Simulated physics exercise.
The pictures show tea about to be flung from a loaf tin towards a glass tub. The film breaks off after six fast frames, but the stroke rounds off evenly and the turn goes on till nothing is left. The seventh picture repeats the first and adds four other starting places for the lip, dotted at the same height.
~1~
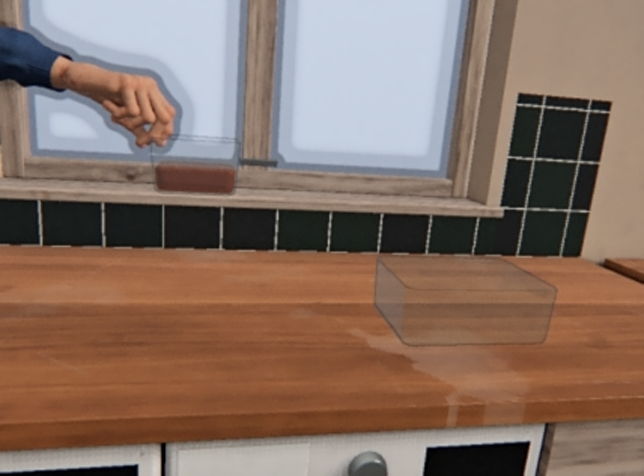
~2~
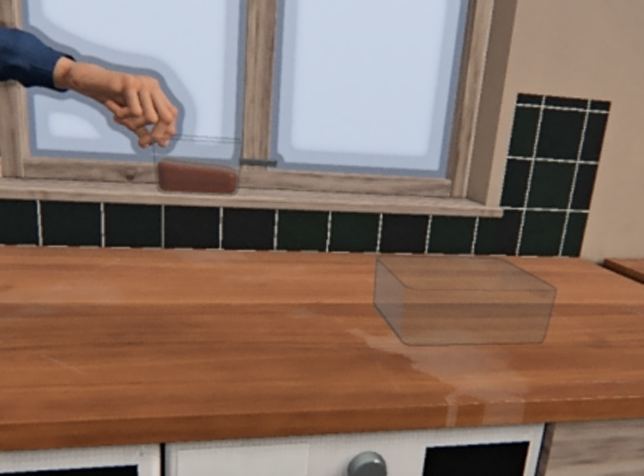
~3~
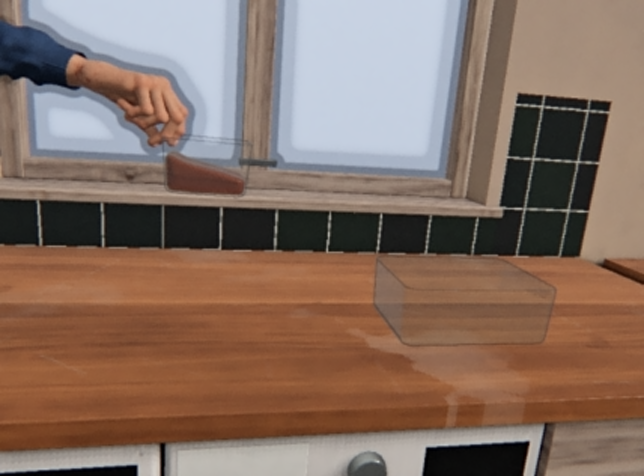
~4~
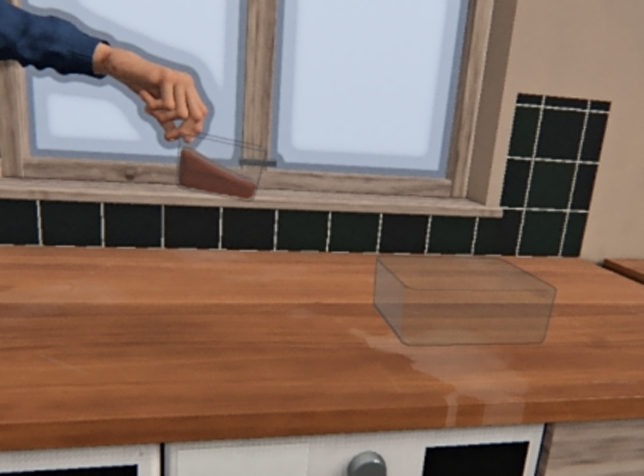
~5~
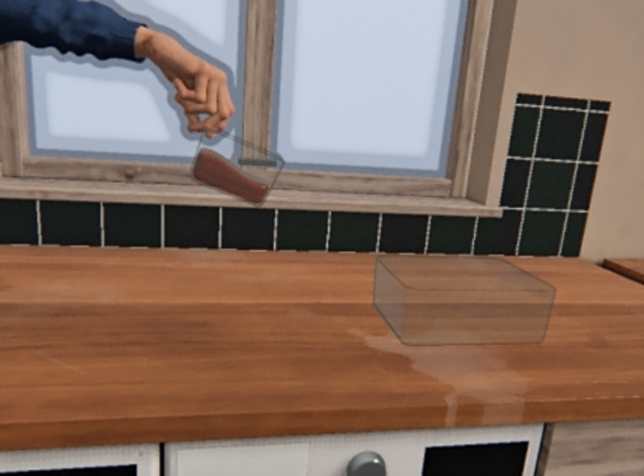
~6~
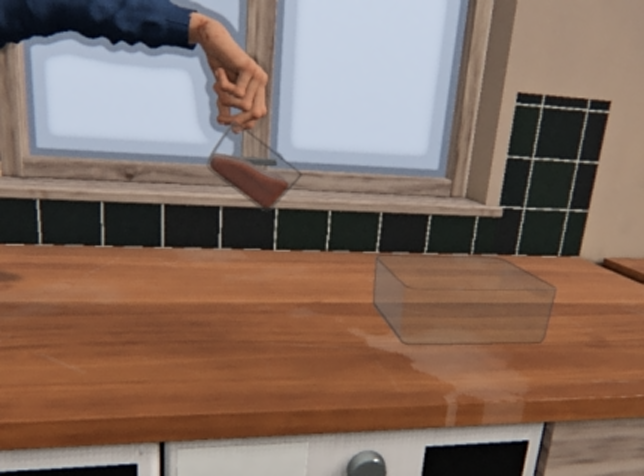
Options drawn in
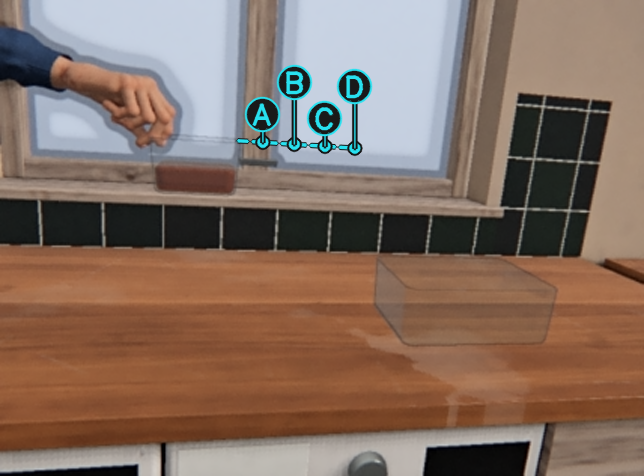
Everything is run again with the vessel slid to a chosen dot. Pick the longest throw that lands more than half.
A is the one.
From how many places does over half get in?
All of the four.
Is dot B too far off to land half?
No.
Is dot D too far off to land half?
No, that is safe.
On the marked copy, A at (262, 142); B at (294, 144); C at (324, 146); D at (354, 148).
With A, about 67 % lands in the tub, 24 % falls short and 9 % goes beside or beyond.
With B, about 86 % lands in the tub, 6 % falls short and 8 % goes beside or beyond.
With C, about 87 % lands in the tub, 2 % falls short and 11 % goes beside or beyond.
With D, about 84 % lands in the tub, 4 % falls short and 12 % goes beside or beyond.
